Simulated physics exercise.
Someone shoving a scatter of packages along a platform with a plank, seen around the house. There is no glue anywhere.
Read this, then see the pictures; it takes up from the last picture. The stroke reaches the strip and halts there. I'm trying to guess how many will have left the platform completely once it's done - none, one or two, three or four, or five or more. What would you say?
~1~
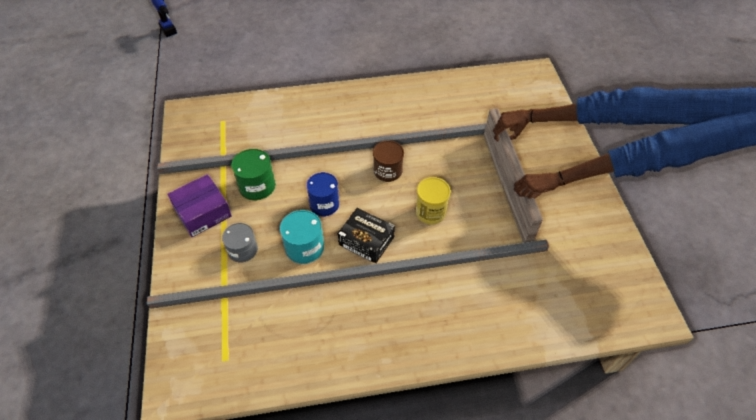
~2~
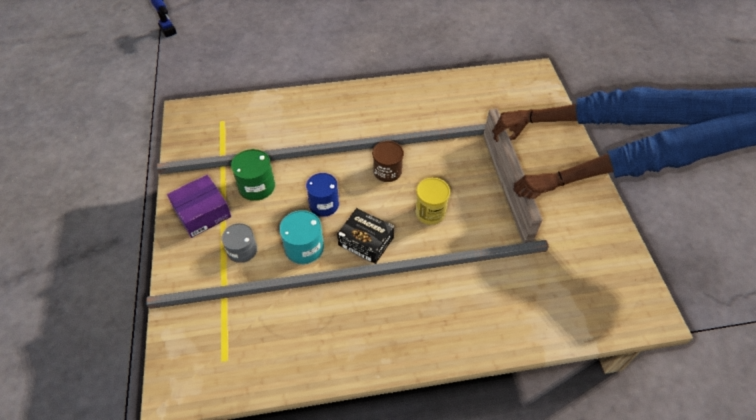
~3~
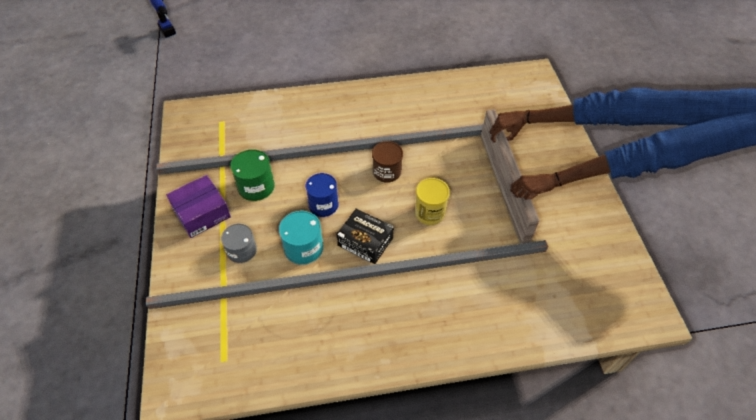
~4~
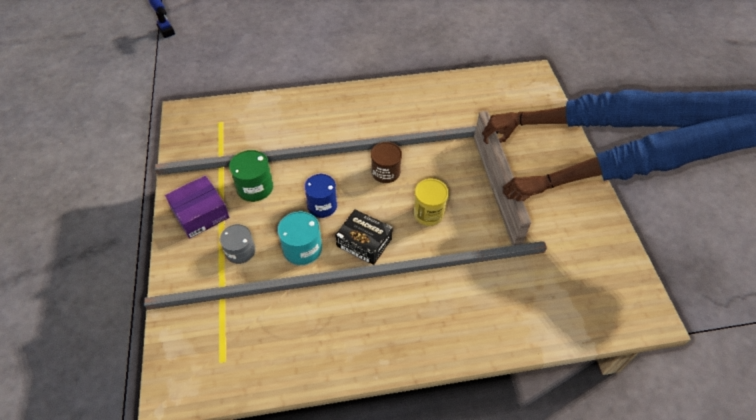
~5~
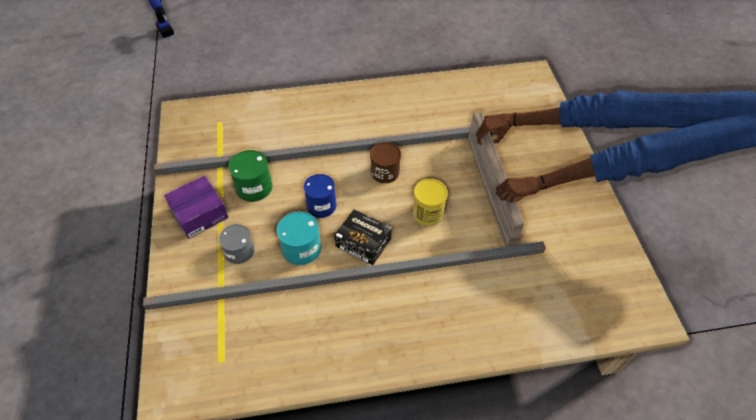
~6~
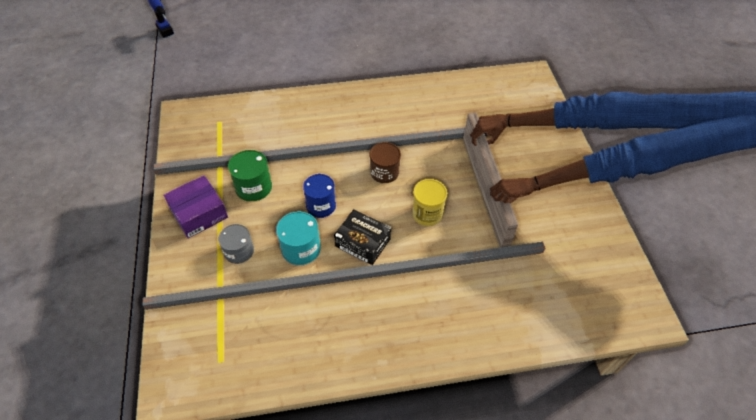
I would say one or two leave it.
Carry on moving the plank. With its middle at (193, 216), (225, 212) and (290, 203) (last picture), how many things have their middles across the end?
Going through the three positions, you'd get 4, 1 and 0.
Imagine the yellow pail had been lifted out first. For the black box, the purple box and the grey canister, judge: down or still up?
Black box stays put; purple box stays put; grey canister drops.
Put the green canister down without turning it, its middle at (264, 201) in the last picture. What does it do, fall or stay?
Set there, the object keeps its spot.
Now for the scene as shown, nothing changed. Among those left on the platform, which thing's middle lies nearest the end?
Turquoise canister.
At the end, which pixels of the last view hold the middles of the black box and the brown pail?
They end up close to (195, 272) and (202, 180).
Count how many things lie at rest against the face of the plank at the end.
It's 4.
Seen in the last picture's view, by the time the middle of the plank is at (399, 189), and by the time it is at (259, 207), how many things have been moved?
I get 2 at the one place and 8 at the other.
Early on, none off yet; purple box at rest near (196, 206); grey canister at rest near (237, 244); green canister at rest near (251, 176).
A while later, none off yet; purple box travelled a little near (186, 208); grey canister travelled well along near (175, 247); green canister travelled about its own width near (217, 178).
Finally, the number that fall off is one or two; lost, grey canister.
